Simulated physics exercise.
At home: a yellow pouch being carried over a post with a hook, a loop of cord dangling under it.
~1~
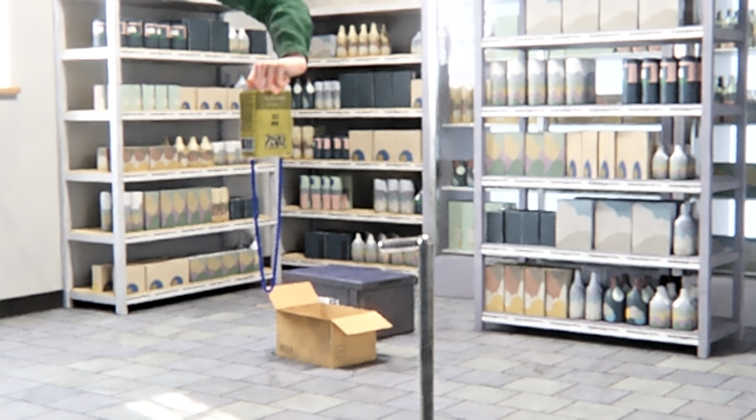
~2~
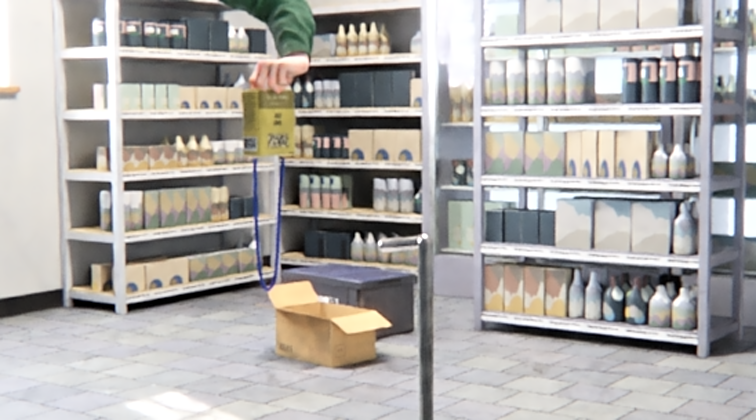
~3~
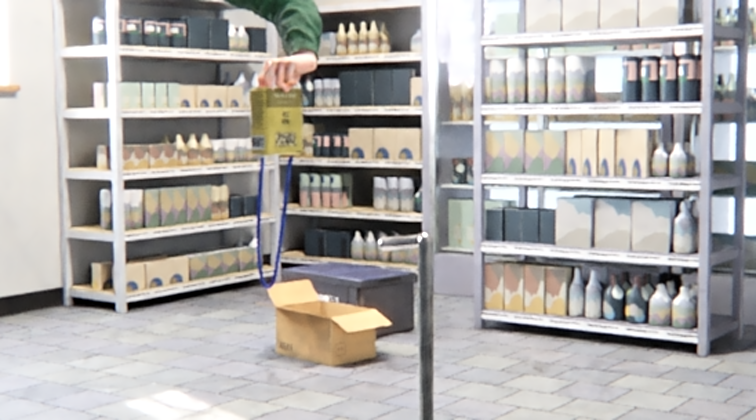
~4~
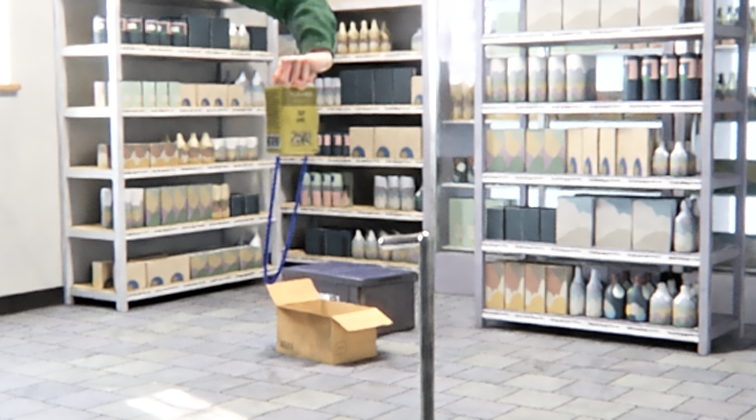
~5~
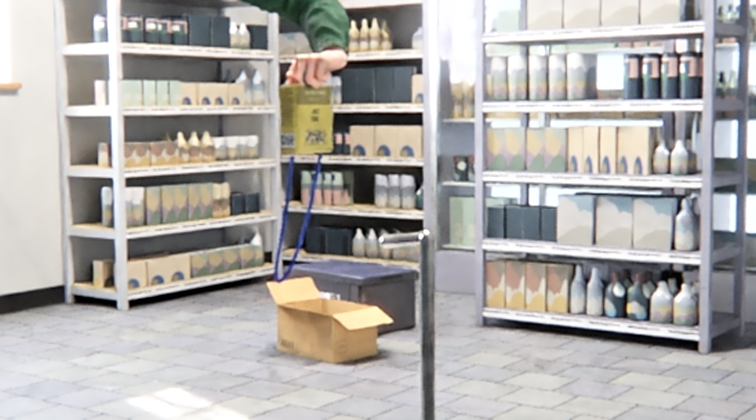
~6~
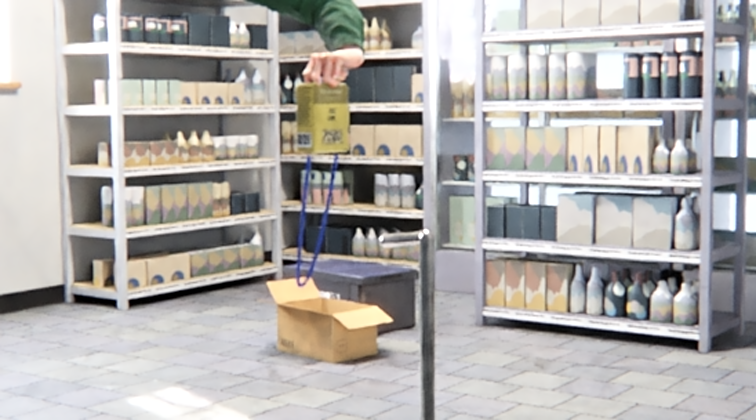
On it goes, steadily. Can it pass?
In the end the yellow pouch is jerked back by its loop.
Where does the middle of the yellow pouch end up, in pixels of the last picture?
Around (523, 117).
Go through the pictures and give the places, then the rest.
The first frame shows yellow pouch (266, 124); hook tip (385, 246).
The second frame shows yellow pouch (269, 123); bottom of the loop (268, 290).
The third frame shows yellow pouch (277, 121).
The fourth frame shows yellow pouch (292, 120); bottom of the loop (270, 283).
The fifth frame shows yellow pouch (306, 119).
The sixth frame shows yellow pouch (322, 118); bottom of the loop (301, 286); hook tip (386, 241); hook points towards it, loop hangs below the hook.
Then, 0.44 s on from there, pouch nearing the post near (387, 118).
Then, 0.98 s on from there, pouch past the post near (474, 118).
In the end, pouch past the post near (523, 118); loop tight round the post, hand stopped. The yellow pouch snags on the hook.
